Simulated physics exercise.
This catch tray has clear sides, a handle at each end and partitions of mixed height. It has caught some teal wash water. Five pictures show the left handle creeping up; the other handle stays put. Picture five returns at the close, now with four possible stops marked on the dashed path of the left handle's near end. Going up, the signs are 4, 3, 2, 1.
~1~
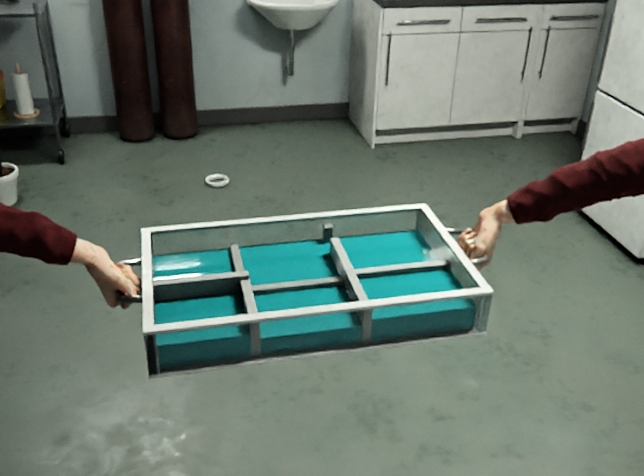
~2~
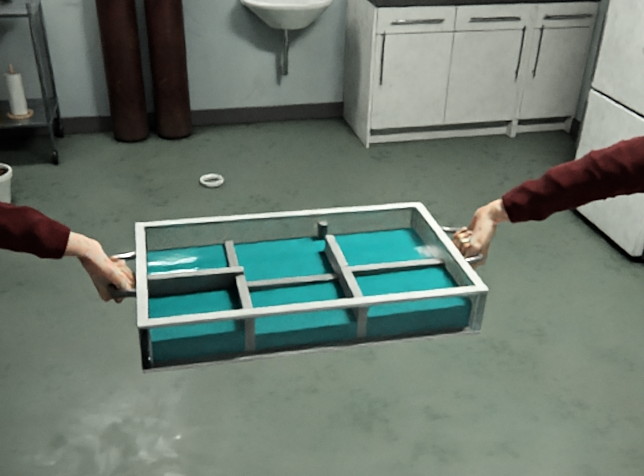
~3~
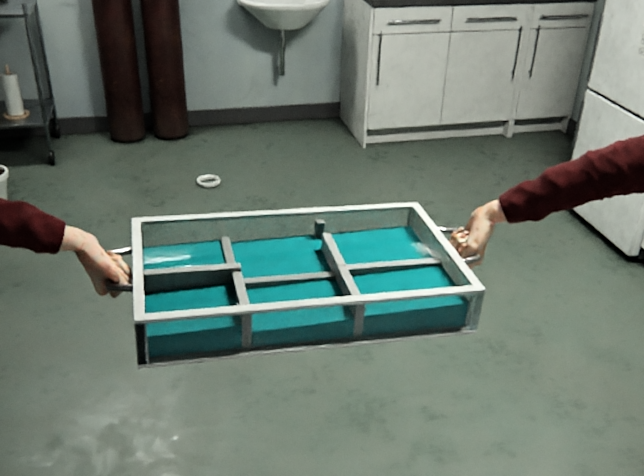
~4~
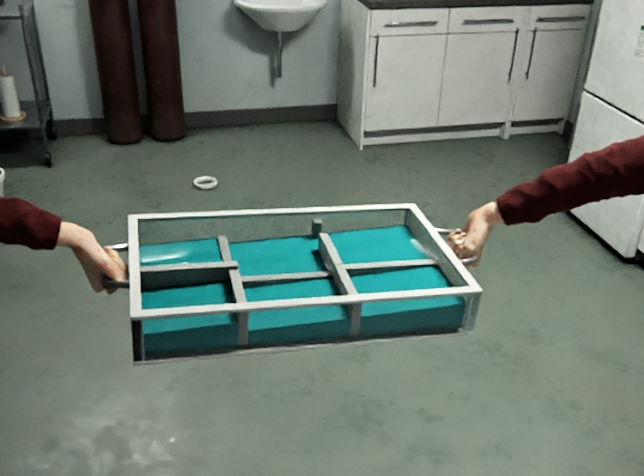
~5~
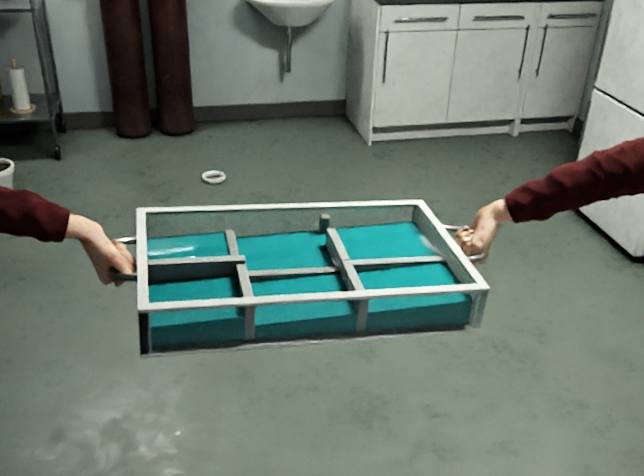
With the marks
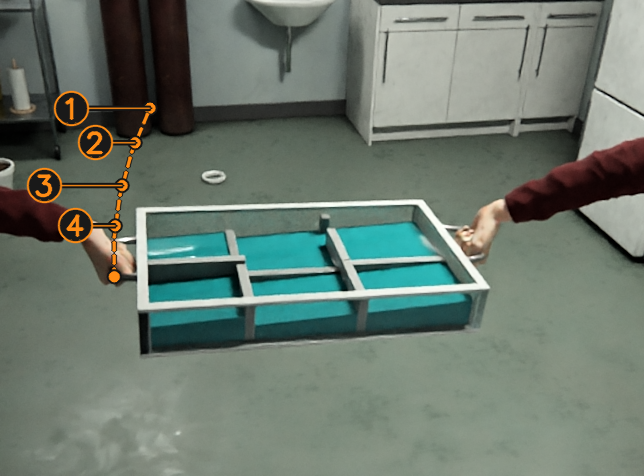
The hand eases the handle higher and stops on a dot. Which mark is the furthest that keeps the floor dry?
The limit is 4.
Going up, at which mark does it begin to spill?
It is 3.
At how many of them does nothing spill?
One.
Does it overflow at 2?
Yes.
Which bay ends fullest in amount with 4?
The back right bay.
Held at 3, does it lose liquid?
Yes.
In orange, 1 at (149, 108); 2 at (135, 142); 3 at (122, 185); 4 at (115, 225).
If 1 is chosen, about 44 % goes over the rim.
If 2 is chosen, about 30 % goes over the rim.
If 3 is chosen, about 9 % goes over the rim.
If 4 is chosen, nothing spills; the back right bay holds the most.
